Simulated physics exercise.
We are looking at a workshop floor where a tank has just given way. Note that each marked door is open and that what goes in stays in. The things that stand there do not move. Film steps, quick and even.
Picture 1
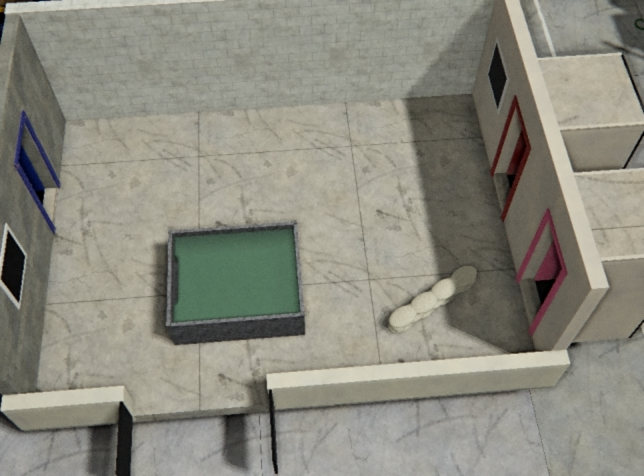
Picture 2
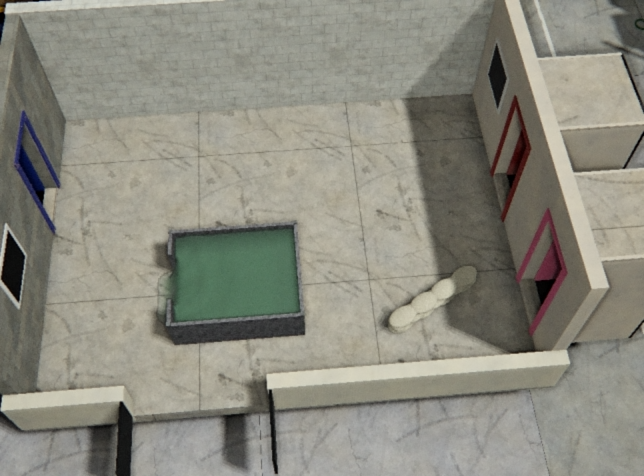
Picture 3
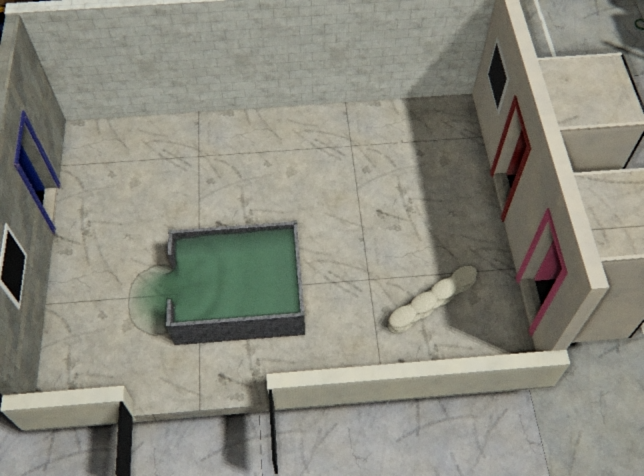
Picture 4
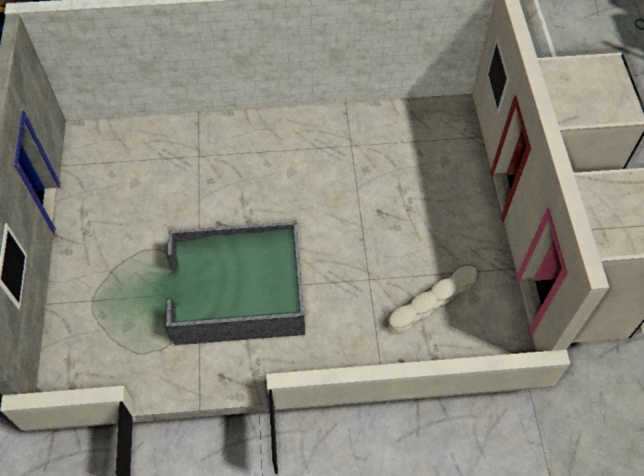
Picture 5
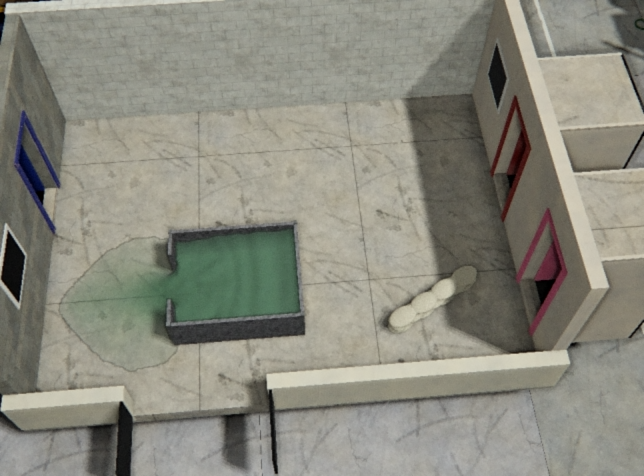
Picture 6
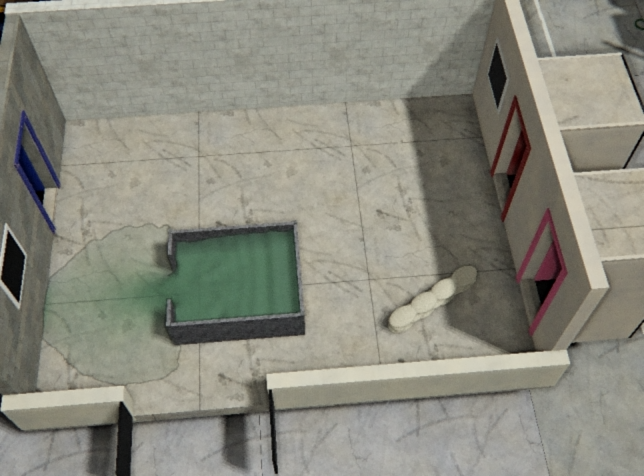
Green water pours from a gap in the tank's left side and spreads across the floor.
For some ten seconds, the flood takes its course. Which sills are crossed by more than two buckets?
The red door keeps to the limit; the pink door keeps to the limit; the blue door goes over the limit.
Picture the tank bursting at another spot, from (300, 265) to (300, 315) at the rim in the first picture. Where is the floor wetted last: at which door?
My pick is the one in blue.
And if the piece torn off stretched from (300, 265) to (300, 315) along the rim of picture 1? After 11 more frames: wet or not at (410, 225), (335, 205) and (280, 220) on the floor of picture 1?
In the order given: Swamped, untouched and untouched.
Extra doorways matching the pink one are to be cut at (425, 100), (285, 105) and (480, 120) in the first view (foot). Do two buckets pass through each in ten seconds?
Below, below, below.
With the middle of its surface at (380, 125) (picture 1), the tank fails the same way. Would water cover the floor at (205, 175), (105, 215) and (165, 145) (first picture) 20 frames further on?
Going through the three places: In the spill, in the spill, in the spill.
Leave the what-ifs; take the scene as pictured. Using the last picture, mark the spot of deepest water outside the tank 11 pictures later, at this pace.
About (35, 409).
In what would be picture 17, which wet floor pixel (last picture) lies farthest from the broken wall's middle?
The front's farthest point is close to (66, 124).
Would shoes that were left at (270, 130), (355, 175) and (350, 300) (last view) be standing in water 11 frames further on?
First spot not wet, second not wet, third not wet.
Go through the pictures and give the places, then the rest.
The first picture shows still water in the open tank at (235, 274).
In the second picture, the front is at (167, 322), out from the gap at (176, 291).
In the third picture, the front is at (136, 318), out from the gap at (177, 292).
In the fourth picture, water pours out at (177, 292) and has run to (98, 311).
In the fifth picture, water pours out at (176, 292) and has run to (67, 314).
In the sixth picture, water pours out at (176, 291) and has run to (44, 331).
A moment on, water covers 15 % of the floor; the red door not reached, the pink door not reached, the blue door wet at the sill, nothing in.
Next, water covers 20 % of the floor; the red door not reached, the pink door not reached, the blue door under two buckets in.
Then, water covers 30 % of the floor; the red door not reached, the pink door not reached, the blue door over two buckets in.
Later, water covers 55 % of the floor; the red door not reached, the pink door not reached, the blue door over two buckets in.
In the end, water covers 90 % of the floor; the red door wet at the sill, nothing in, the pink door wet at the sill, nothing in, the blue door over two buckets in.
